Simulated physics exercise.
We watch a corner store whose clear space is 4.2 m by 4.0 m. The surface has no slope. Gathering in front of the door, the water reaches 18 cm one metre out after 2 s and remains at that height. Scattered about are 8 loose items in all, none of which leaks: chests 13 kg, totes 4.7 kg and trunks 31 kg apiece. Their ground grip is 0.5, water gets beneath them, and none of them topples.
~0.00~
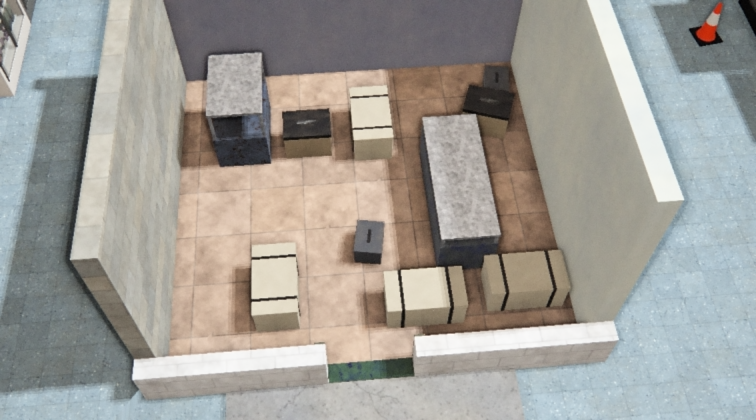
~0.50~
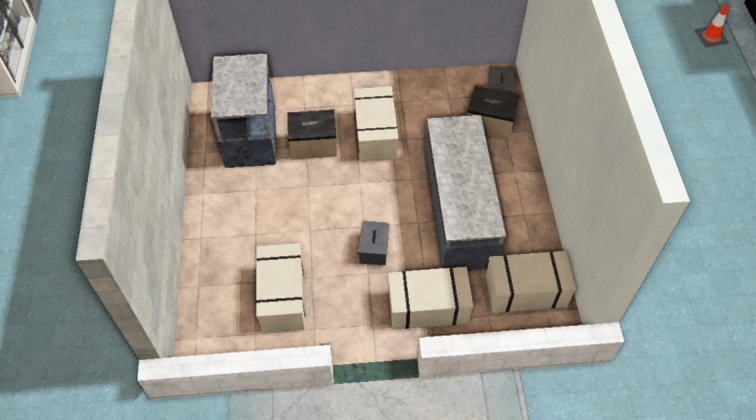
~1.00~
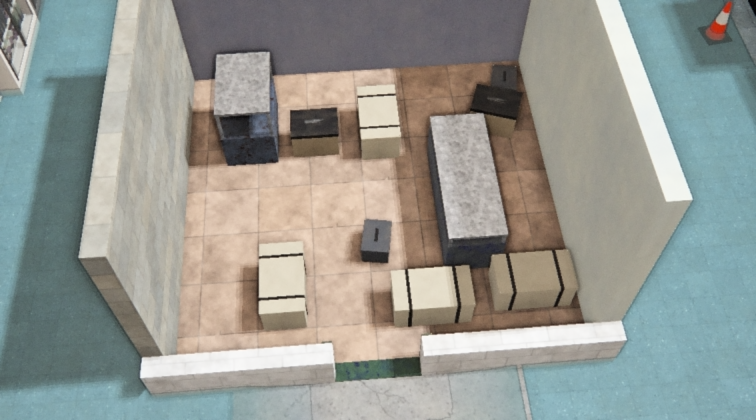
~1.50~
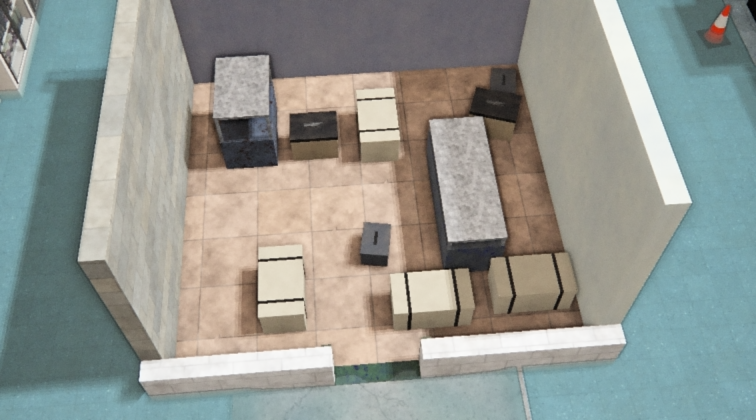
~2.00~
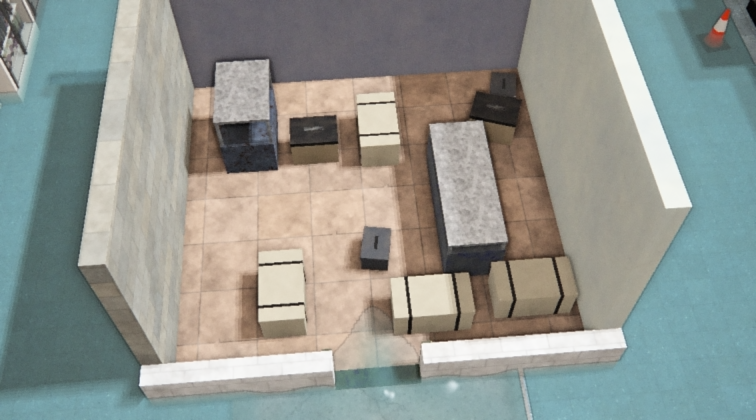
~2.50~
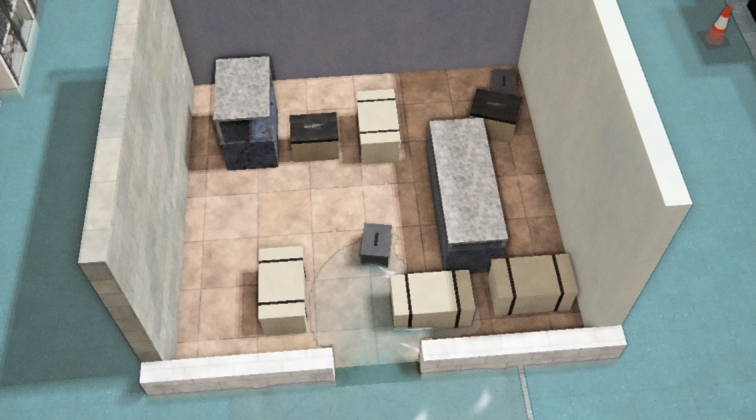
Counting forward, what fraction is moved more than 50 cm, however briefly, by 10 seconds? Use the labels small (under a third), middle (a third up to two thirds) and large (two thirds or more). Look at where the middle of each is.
Small.
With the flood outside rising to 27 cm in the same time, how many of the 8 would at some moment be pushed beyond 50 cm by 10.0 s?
In that case the number is 4.
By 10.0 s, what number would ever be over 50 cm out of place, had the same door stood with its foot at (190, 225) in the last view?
So the tally would be 1.
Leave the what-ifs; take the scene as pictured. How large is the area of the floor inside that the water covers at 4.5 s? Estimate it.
7.0 m2.
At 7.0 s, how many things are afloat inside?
0.
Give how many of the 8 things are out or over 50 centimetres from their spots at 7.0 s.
Tally: 2.
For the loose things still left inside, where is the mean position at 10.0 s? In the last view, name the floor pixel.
Near (422, 175).
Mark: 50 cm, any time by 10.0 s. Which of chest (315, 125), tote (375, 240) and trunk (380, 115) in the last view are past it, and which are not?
First farther, then farther, then not as far.
After 3.5 s 1 of 8 are over 50 cm from their spots; 0 afloat.
After 4.5 s 1 of 8 are over 50 cm from their spots; 0 afloat.
After 7.0 s 2 of 8 are over 50 cm from their spots; 0 afloat.
After 10.0 s 2 of 8 are over 50 cm from their spots, and 2 have been at some point; 4 afloat.
